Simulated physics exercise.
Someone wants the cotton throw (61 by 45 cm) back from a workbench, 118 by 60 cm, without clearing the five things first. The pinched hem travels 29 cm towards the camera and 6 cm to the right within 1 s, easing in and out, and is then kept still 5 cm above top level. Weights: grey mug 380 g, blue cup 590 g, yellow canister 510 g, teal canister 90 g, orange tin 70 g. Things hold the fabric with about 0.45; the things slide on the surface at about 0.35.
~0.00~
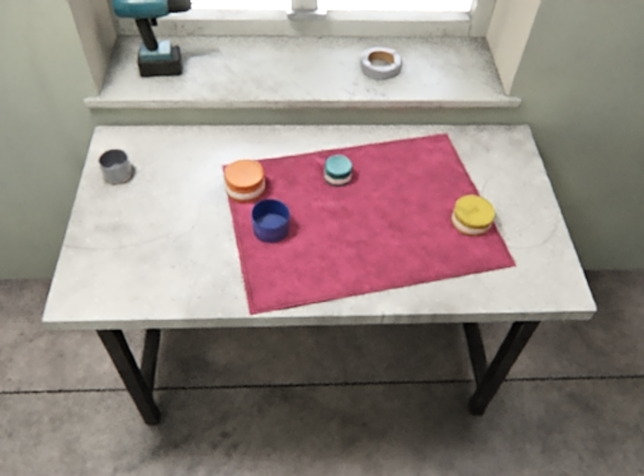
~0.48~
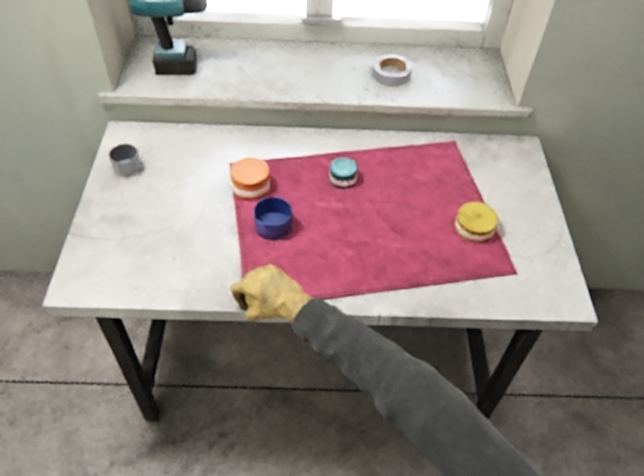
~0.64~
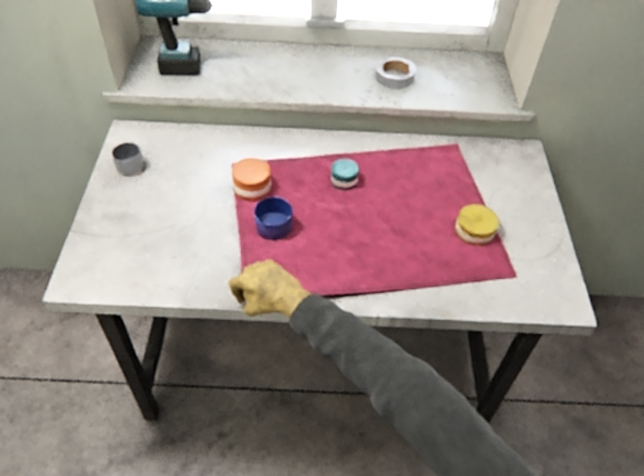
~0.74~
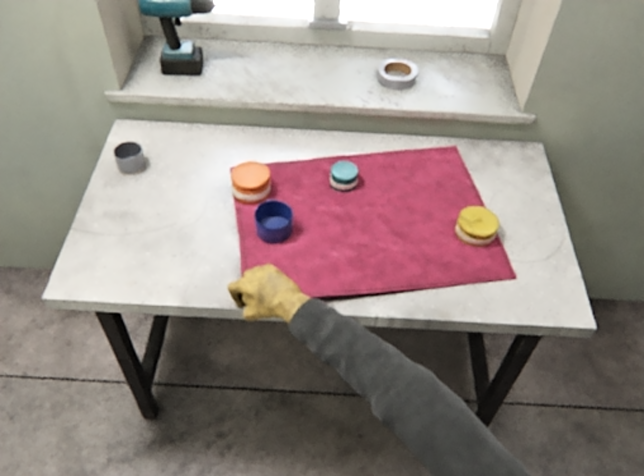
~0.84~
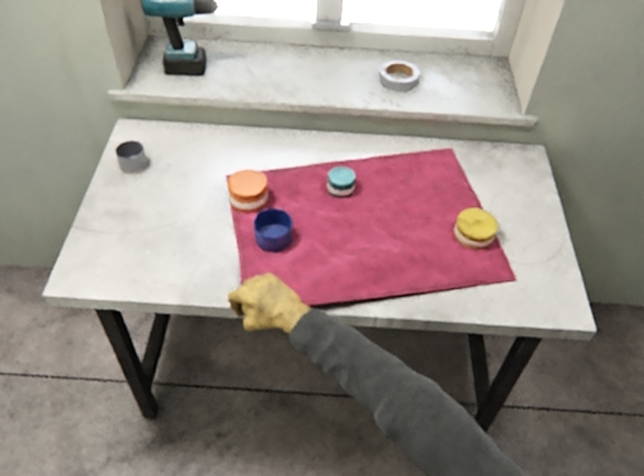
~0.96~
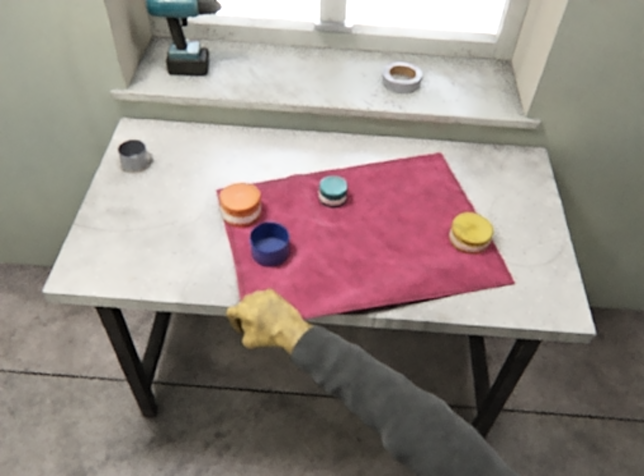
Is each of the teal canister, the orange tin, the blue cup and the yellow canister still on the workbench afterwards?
The teal canister falls off, the orange tin goes over the edge, the blue cup drops off, the yellow canister remains up there.
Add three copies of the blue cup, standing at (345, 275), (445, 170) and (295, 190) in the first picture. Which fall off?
In turn: Drops off, stays on, goes over.
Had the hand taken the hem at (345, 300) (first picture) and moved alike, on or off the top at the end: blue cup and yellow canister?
Then: Blue cup drops off, yellow canister stays on.
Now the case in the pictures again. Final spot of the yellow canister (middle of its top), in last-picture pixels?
At about (420, 275).
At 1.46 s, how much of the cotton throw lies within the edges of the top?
Some 65 per cent of it.
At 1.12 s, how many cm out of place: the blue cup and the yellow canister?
About: Blue cup 15 cm, yellow canister 6 cm.
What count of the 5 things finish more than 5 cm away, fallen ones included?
I count 4.
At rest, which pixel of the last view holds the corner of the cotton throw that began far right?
Around (298, 233).
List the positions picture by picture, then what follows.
In the first picture, teal canister (339, 164); orange tin (244, 172); blue cup (270, 213); yellow canister (475, 209); cotton throw corners (250, 315) (222, 165) (447, 133) (516, 266).
In the second picture, cotton throw corners (455, 141) (517, 274); grip (246, 305).
In the third picture, cotton throw corners (457, 144) (517, 277); grip (244, 300).
In the fourth picture, teal canister (345, 170); orange tin (250, 174); blue cup (274, 214); cotton throw corners (456, 146) (517, 278); grip (244, 305).
In the fifth picture, teal canister (342, 175); orange tin (247, 182); blue cup (273, 222); cotton throw corners (451, 148) (517, 280); grip (244, 314).
In the sixth picture, teal canister (334, 185); orange tin (240, 195); blue cup (270, 236); yellow canister (473, 227); cotton throw corners (216, 190) (441, 153) (515, 283); grip (243, 330).
After 1.1 s, 90 % of the cotton throw is still over the top; orange tin 17 cm off its start, blue cup 16 cm off its start, teal canister 13 cm off its start.
After 1.3 s, 80 % of the cotton throw is still over the top; orange tin 26 cm off its start, blue cup 23 cm off its start, teal canister 21 cm off its start.
After 1.5 s, 65 % of the cotton throw is still over the top; orange tin 37 cm off its start at (198, 288), blue cup 32 cm off its start at (249, 348), teal canister 28 cm off its start at (293, 244).
After 1.6 s, 40 % of the cotton throw is still over the top; orange tin over the edge, teal canister 42 cm off its start, blue cup over the edge.
After 3.2 s, 30 % of the cotton throw is still over the top; orange tin over the edge, teal canister over the edge, blue cup over the edge, yellow canister 22 cm off its start at (420, 275).
